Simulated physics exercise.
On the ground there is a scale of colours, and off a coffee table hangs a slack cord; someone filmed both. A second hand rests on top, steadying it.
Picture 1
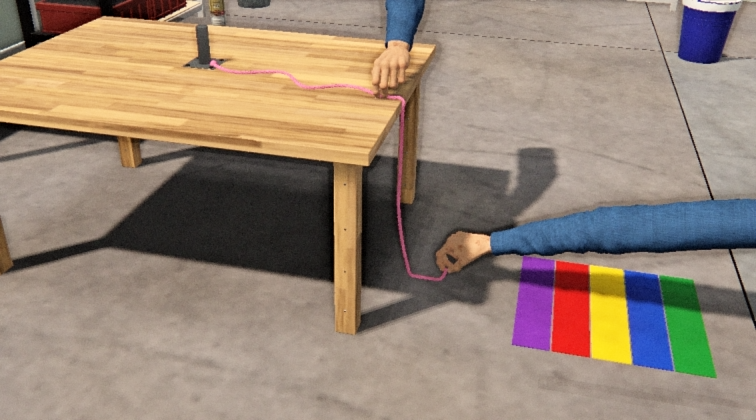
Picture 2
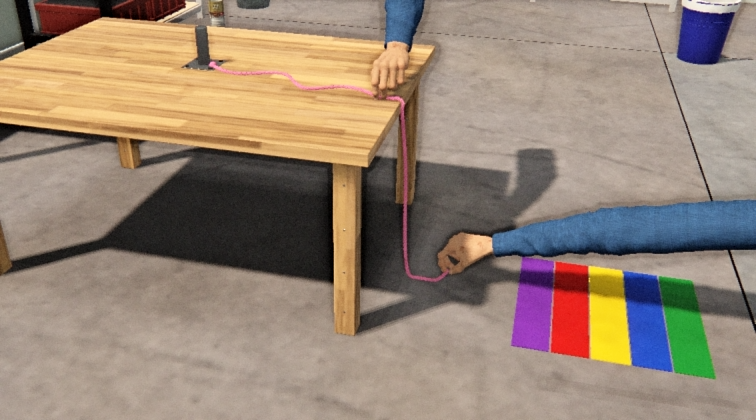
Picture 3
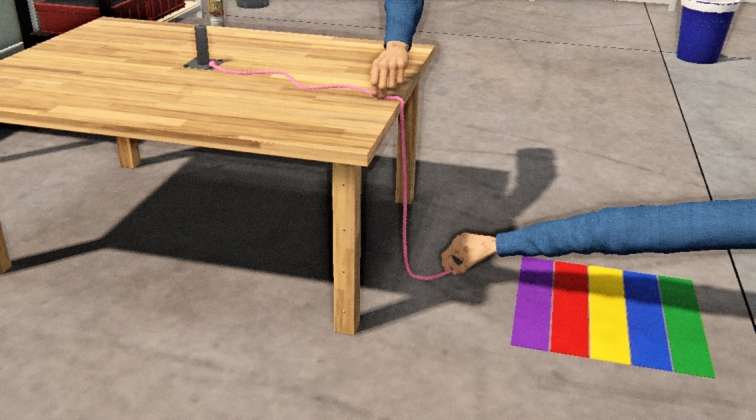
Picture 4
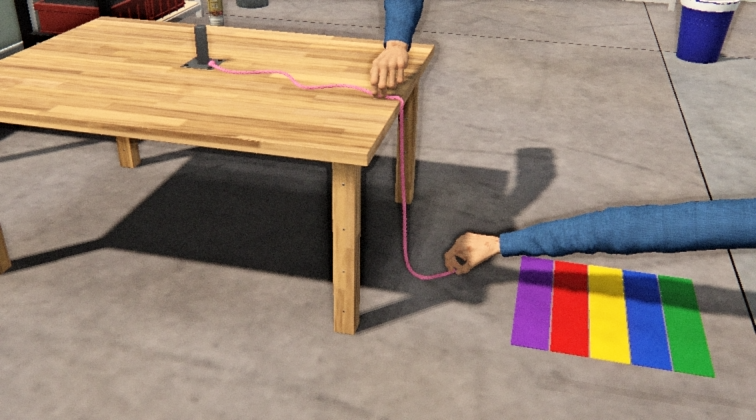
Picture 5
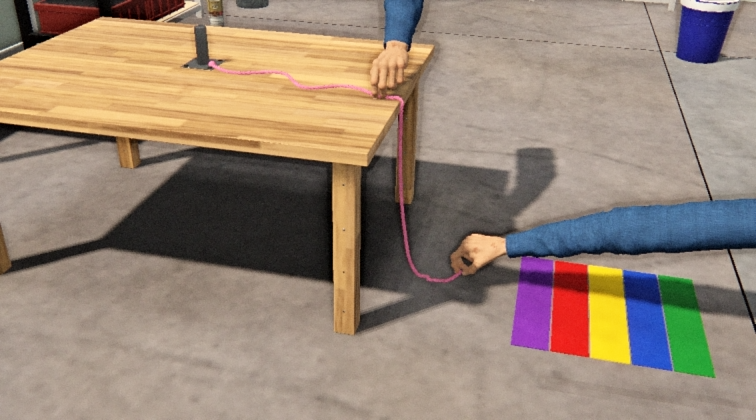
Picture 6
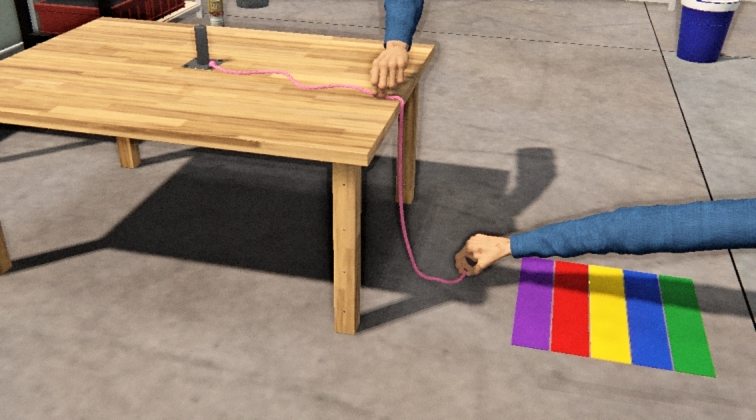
A hand low beside the wooden table drew the end of a slack pink cord slightly to the right, toward a strip of coloured bands, while another hand stayed still on the tabletop.
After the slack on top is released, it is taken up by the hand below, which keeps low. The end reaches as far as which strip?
As far as the yellow strip.
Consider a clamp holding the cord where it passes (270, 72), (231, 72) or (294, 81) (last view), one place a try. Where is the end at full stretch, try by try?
For the three tries you'd see (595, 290), (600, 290) and (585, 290).
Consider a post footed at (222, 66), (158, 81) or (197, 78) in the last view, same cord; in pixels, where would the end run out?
(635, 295), (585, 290) and (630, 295).
A little later, end near (547, 284); over purple.
Next, end near (585, 289); over red.
When it is tight, end near (607, 292); over yellow. The yellow one.
